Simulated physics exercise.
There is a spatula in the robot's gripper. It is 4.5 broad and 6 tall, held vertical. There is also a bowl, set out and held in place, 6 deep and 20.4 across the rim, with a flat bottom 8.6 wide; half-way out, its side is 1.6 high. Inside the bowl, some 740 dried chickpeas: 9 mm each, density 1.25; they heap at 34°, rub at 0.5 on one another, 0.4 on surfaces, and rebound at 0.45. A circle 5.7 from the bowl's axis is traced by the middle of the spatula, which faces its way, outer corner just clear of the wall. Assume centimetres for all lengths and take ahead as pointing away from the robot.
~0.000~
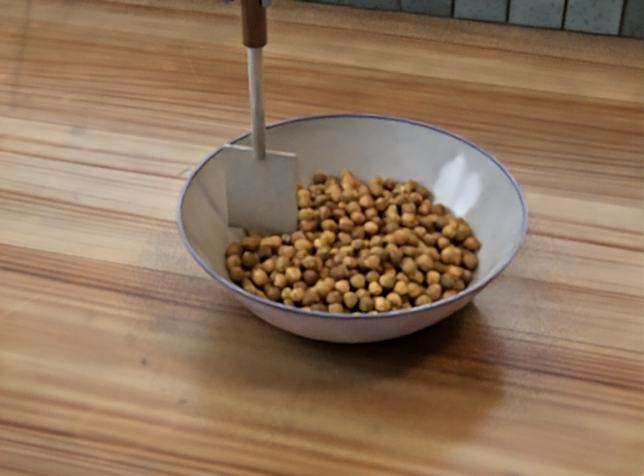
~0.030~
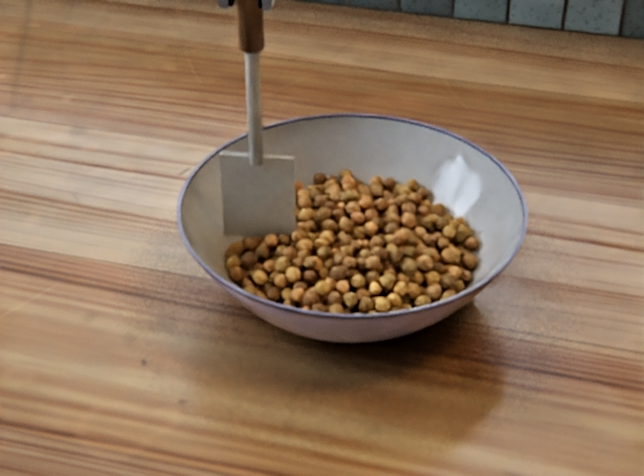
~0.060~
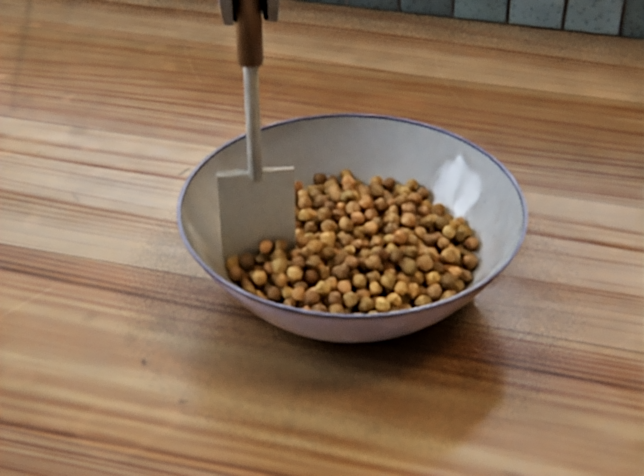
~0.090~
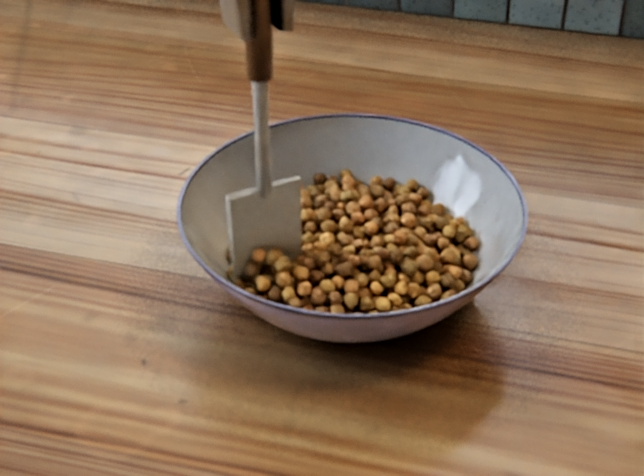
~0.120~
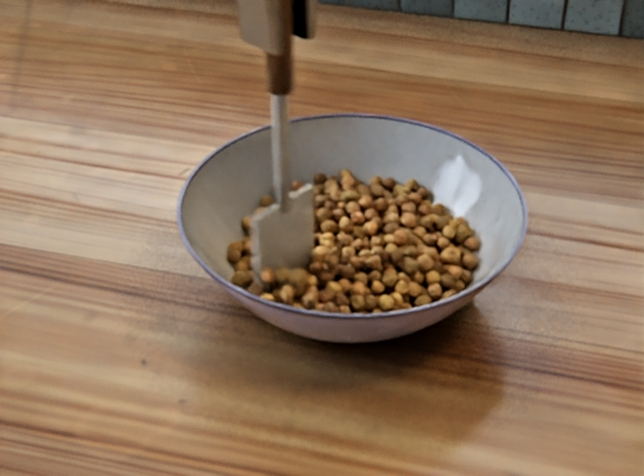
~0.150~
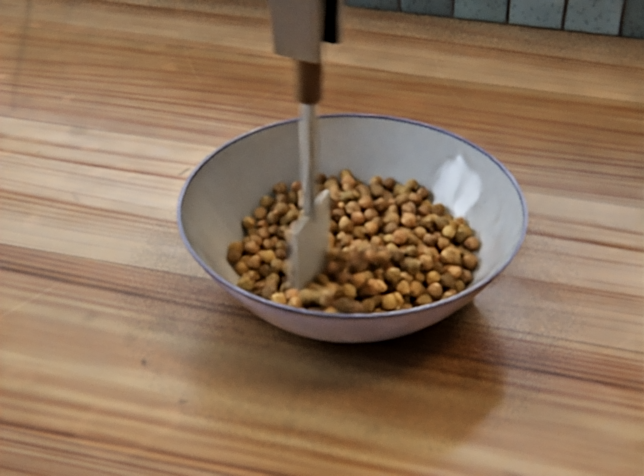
A robot gripper, partly visible at the top edge, holds a pale flat spatula with a brown handle upright in a wide whitish bowl with a blue rim, seen from above at an angle on a striped wooden counter below grey-blue tiles. The blade lowers at the left among brown chickpeas, then sweeps toward the front centre, turning nearly edge-on and nudging nearby chickpeas. The bowl and camera stay still.
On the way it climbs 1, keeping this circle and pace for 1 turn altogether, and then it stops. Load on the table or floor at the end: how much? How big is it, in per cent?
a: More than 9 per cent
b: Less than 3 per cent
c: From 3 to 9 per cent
From 3 to 9 per cent.
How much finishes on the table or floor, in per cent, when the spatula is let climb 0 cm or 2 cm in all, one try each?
Some 10 and some 0 per cent.
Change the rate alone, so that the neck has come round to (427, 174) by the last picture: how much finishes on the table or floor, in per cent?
I'd say near 15 per cent.
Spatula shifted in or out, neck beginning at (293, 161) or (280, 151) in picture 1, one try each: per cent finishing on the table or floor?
Roughly 0 and 5 per cent.
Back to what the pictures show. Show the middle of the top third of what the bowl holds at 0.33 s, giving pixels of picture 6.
That third sits centred at about (398, 227).
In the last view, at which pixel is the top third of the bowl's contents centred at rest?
The centre sits around (342, 236) in the last picture.
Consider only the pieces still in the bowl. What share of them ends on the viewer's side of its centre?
Close to 50 in a hundred.
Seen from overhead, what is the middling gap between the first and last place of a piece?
Some 0 centimetres or so.
By 0.33 s, 187° round, highest piece 8 above the table; 737 in the bowl, 4 on the table or floor, 4 in flight or on the tool.
By 0.50 s, 294° round, highest piece 9 above the table; 721 in the bowl, 15 on the table or floor, 9 in flight or on the tool.
By 0.79 s, 0° round, highest piece 5 above the table; 709 in the bowl, 36 on the table or floor.
By 1.49 s, 0° round, highest piece 5 above the table; 709 in the bowl, 36 on the table or floor.
Final count, 709 in the bowl, 36 on the table or floor. That is 5 % on the table or floor.
